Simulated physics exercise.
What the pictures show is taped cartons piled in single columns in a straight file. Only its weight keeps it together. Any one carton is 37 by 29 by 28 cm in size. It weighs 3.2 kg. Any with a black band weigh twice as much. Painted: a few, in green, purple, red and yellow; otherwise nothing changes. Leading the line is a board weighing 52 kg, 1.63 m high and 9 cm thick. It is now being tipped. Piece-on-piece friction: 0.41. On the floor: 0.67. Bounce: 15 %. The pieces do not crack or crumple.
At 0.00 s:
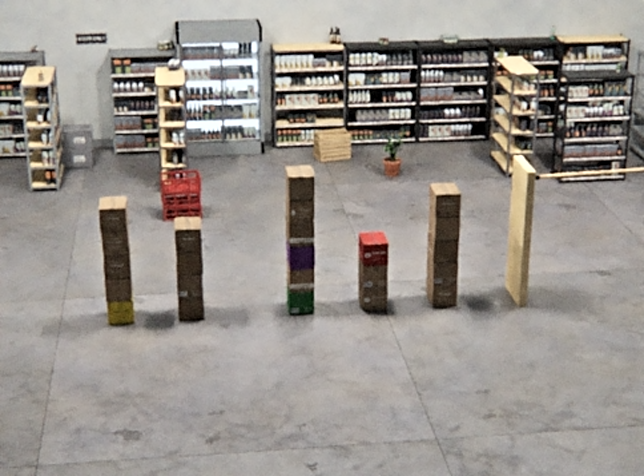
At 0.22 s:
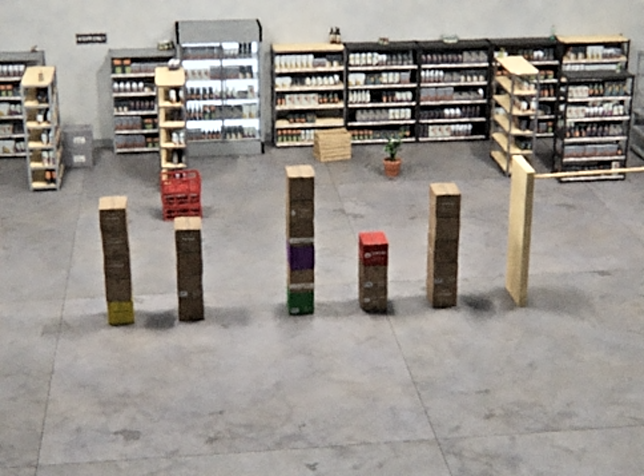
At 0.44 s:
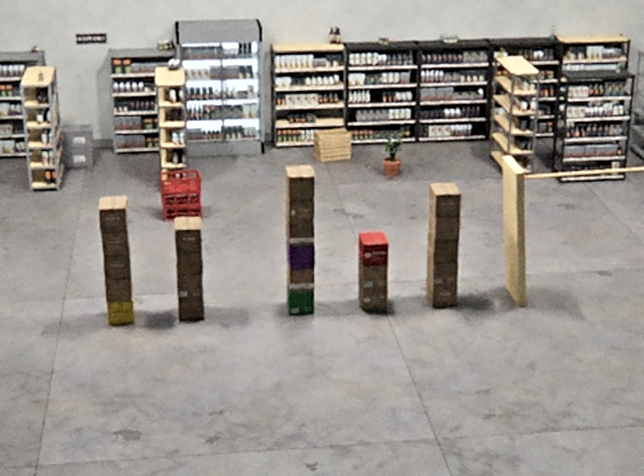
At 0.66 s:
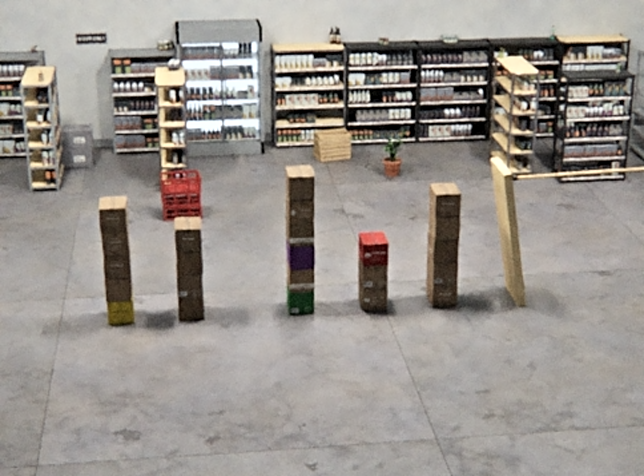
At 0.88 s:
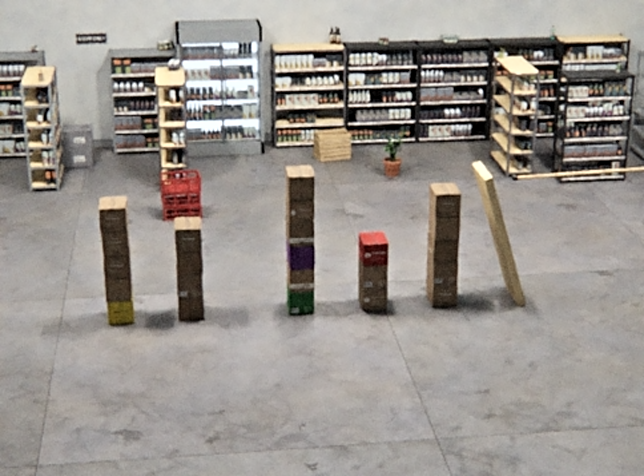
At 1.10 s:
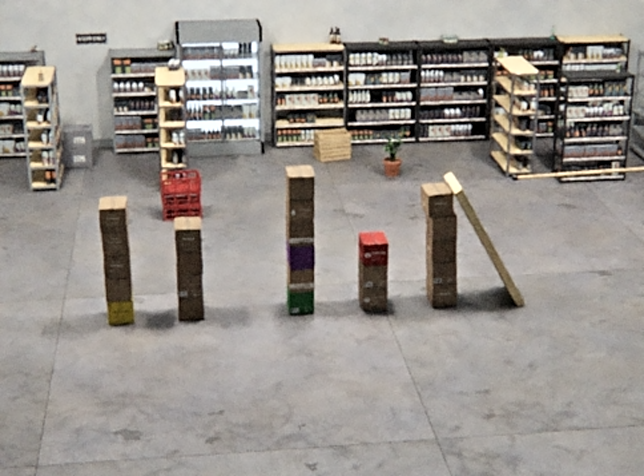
On a concrete floor, a pole pushes a board, which tips left against stacked cartons.
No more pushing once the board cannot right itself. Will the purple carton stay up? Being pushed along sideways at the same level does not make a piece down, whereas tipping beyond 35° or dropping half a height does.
No.
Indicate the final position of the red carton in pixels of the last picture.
It ends up centred close to (306, 272).
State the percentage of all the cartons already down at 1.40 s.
At that moment 0 per cent.
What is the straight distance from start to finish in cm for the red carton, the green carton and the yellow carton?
Red 80 cm, green 0 cm, yellow 0 cm.
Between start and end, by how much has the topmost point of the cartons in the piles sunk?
25 cm.
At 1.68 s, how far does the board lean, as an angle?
Roughly 65° off upright.
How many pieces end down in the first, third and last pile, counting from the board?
Down pieces per pile: First 5; third 5; last 0.
After 1.40 s, board 50° from upright; none of the 23 cartons down, 5 disturbed; purple carton unmoved.
After 1.68 s, board 66° from upright; 5 of the 23 cartons down; purple carton 12 cm from its place; red carton 12° from how it stood, 10 cm lower.
After 2.18 s, board 70° from upright; 13 of the 23 cartons down; purple carton 72° from how it stood, 44 cm lower; red carton 7° from how it stood, 25 cm lower.
In the end (3.1 s), board 70° from upright; 13 of the 23 cartons down; purple carton on its side; red carton 6° from how it stood, 26 cm lower; green carton 37 mm from its place. From the last view, middles, purple carton near (231, 301), red carton near (306, 272).
